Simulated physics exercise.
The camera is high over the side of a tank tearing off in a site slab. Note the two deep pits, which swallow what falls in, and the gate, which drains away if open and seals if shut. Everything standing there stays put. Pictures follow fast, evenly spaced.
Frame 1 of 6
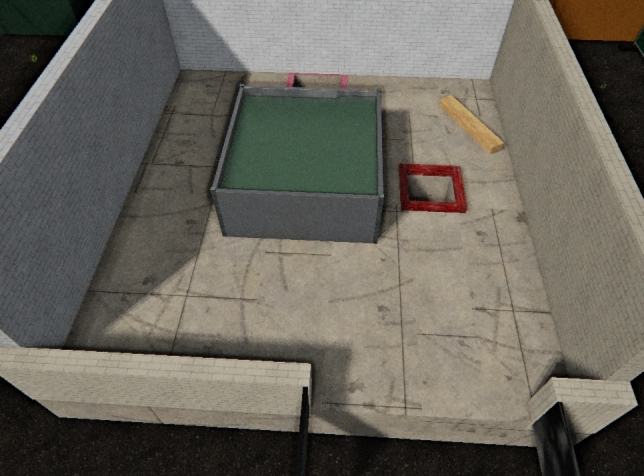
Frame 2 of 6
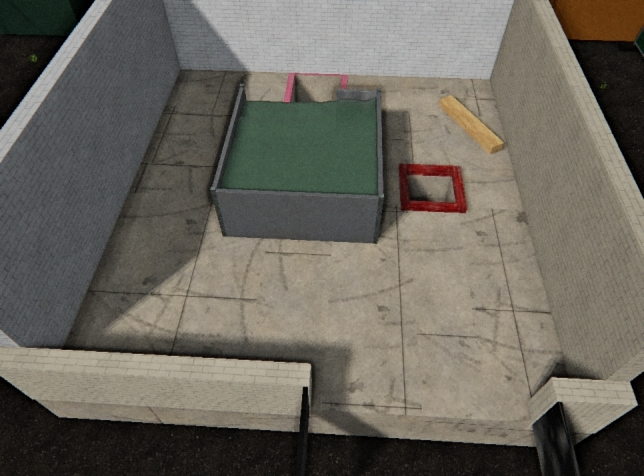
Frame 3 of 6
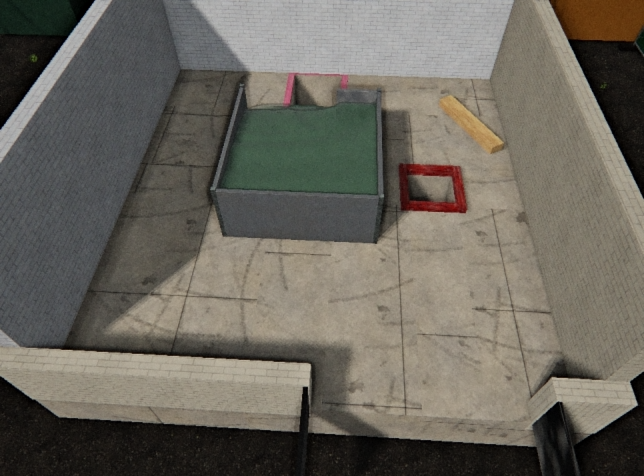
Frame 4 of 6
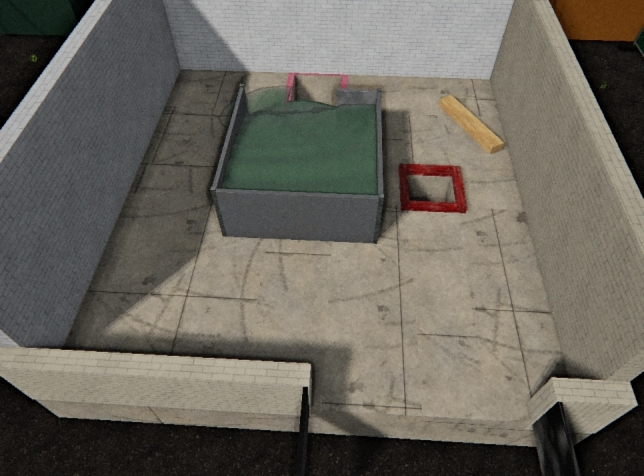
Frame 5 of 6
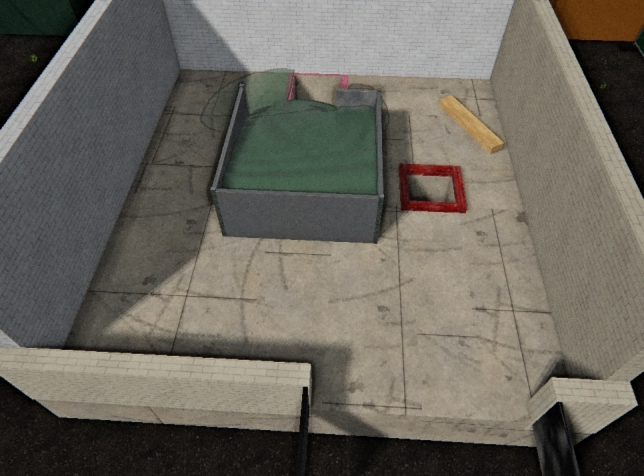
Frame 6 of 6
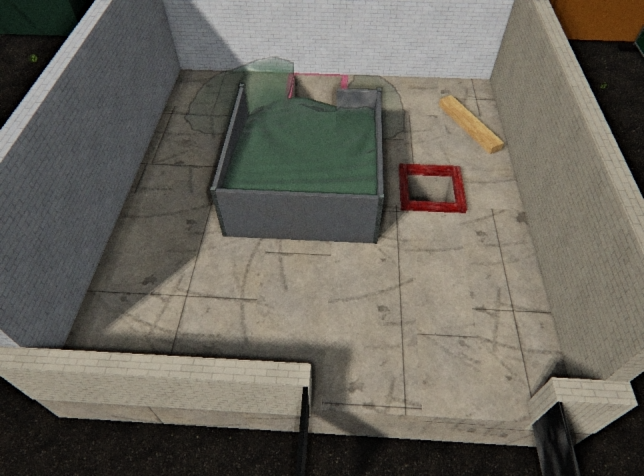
At the start, a grey-walled tank of green water stands full and still inside a walled concrete yard, near a red-framed pit and a wooden beam. A gap opens at the tank's far side, the water surface dips and ripples there, and then a thin greenish sheet spreads over the slab behind it.
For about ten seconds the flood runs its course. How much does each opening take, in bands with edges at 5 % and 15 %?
Outcome: Gate: Short of five per cent; pink pit: Beyond fifteen per cent; red pit: Short of five per cent.
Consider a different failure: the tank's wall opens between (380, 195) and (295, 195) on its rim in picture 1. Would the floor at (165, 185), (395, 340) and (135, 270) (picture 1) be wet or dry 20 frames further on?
First point swamped, second point swamped, third point swamped.
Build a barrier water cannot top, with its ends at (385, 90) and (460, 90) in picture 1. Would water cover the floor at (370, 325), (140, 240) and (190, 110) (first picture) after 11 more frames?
Okay, the first comes out left untouched, the next left untouched, and the last soaked.
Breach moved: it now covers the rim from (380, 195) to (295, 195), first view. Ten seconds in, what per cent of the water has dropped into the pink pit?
For pink, it comes to 4 percent.
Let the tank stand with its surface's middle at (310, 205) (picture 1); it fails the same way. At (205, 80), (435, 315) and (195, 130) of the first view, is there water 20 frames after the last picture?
Well, first one got wet, second one stays dry, third one got wet.
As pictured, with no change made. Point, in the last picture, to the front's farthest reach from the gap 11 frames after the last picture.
I would point to (487, 83).
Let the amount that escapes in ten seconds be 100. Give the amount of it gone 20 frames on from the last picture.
My reading is about 65 per cent.
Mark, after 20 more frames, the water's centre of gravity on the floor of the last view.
My reading is close to (270, 155).
A moment on, water covers 15 % of the floor; the gate 0 %, the pink pit 18 %, the red pit 0 %.
Next, water covers 20 % of the floor; the gate 0 %, the pink pit 30 %, the red pit 0 %.
Then, water covers 40 % of the floor; the gate 0 %, the pink pit 41 %, the red pit 0 %.
Later, water covers 55 % of the floor; the gate 0 %, the pink pit 53 %, the red pit 0 %.
In the end, water covers 80 % of the floor; the gate 1 %, the pink pit 61 %, the red pit 0 %.
